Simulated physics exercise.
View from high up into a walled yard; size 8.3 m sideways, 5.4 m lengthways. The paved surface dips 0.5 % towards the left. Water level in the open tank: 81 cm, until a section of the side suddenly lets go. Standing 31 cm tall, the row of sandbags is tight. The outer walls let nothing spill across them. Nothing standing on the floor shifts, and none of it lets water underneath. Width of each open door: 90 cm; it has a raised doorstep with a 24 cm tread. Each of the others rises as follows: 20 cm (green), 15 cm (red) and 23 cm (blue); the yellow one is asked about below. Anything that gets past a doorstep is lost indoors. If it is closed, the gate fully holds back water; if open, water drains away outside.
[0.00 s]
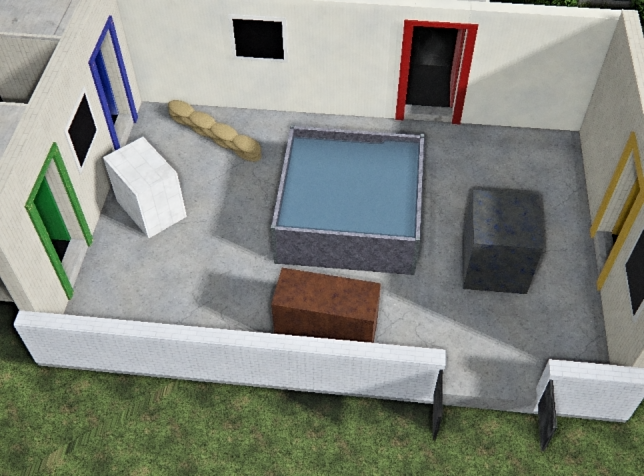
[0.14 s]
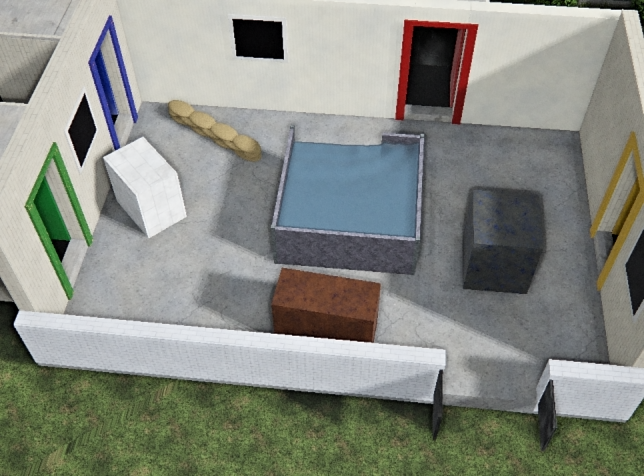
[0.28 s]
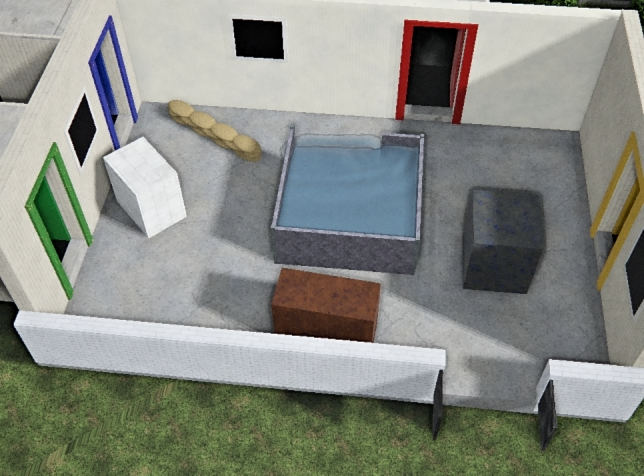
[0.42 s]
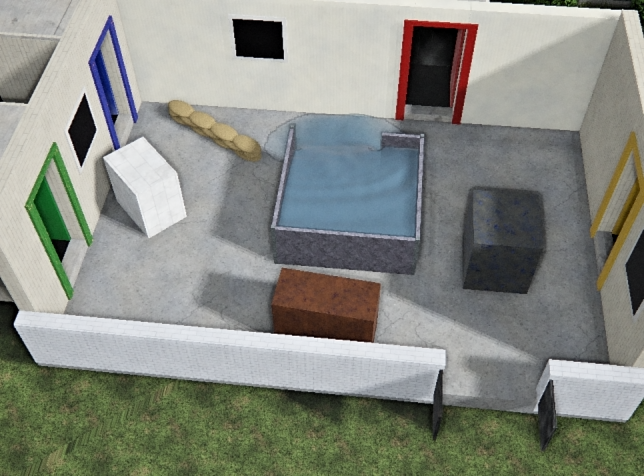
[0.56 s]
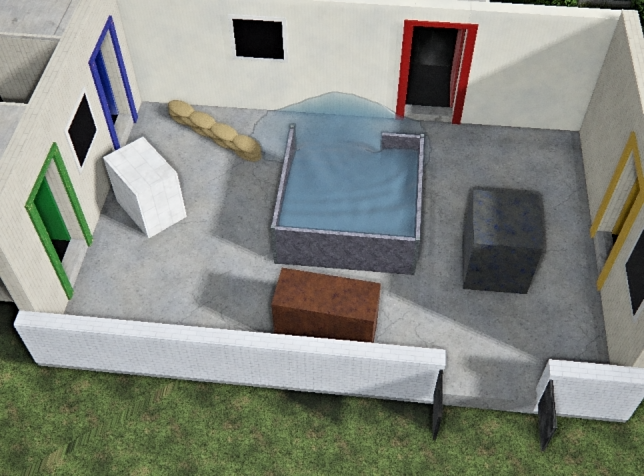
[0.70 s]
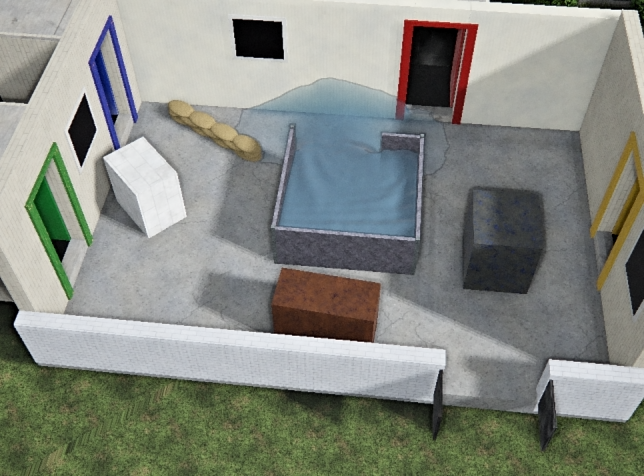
Water pouring from the broken far side of an open tank, spreading across a walled yard's paved floor towards the back wall.
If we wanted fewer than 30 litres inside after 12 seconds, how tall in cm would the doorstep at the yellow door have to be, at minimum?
It would need to be around 7.5 cm tall.
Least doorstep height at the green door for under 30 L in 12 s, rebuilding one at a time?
At green, roughly 9.0 cm.
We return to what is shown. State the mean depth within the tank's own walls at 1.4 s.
Some 49 cm.
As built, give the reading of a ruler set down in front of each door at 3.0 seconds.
Depths in cm: Green 4, red 16, yellow 11, blue 17.
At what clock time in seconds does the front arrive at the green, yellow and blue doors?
Arrives: Green 2.8 s / yellow 2.6 s / blue 1.8 s.
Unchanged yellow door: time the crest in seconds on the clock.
Around 3.8 s.
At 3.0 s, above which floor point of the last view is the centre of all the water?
I'd put it close to (337, 173).
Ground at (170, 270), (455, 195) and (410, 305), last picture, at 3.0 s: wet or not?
Status: Clear / submerged / clear.
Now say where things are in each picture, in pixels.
The open tank at (351, 183) is whole and still, 81 cm deep; the yellow door at (614, 221) is dry, in the first picture.
The front is at a hidden place, 0.3 m from the gap on the far side; 0.3 m2 of floor is wet, 81 cm left at the back, in the second picture.
The gap is on the far side, the front 0.8 m out at a hidden place; the back of the open tank holds 81 cm, in the third picture.
Water pours out on the far side and has run 1.3 m, to (328, 115); about 11 cm deep outside, 80 cm at the back, in the fourth picture.
The front is at (274, 112), 1.5 m from the gap on the far side; 3.7 m2 of floor is wet, 73 cm left at the back, in the fifth picture.
The gap is on the far side, the front 1.7 m out at (250, 110); the back of the open tank holds 69 cm; the yellow door at (614, 221), 4.7 m from the gap, is still 3.3 m from the nearest water, in the sixth picture.
After 1.4 s water covers 15 % of the floor, deepest (60 cm) near (337, 120); it has not reached the yellow door.
After 3.0 s water covers 45 % of the floor, deepest (49 cm) near (211, 125); 11 cm at the yellow door, 0 litres in over its 20 cm doorstep.
After 12.0 s water covers 95 % of the floor, deepest (14 cm) near (77, 344); 8 cm at the yellow door, 0 litres in over its 20 cm doorstep.
At the yellow door as built, the water arrived by 2.7 s and peaked near 15 cm at 3.8 s.
Run again over the same 12 s with other heights there, 48 litres in over 6 cm, 13 litres over 9.5 cm. The limit of 30 litres is kept from about 7.5 cm up.
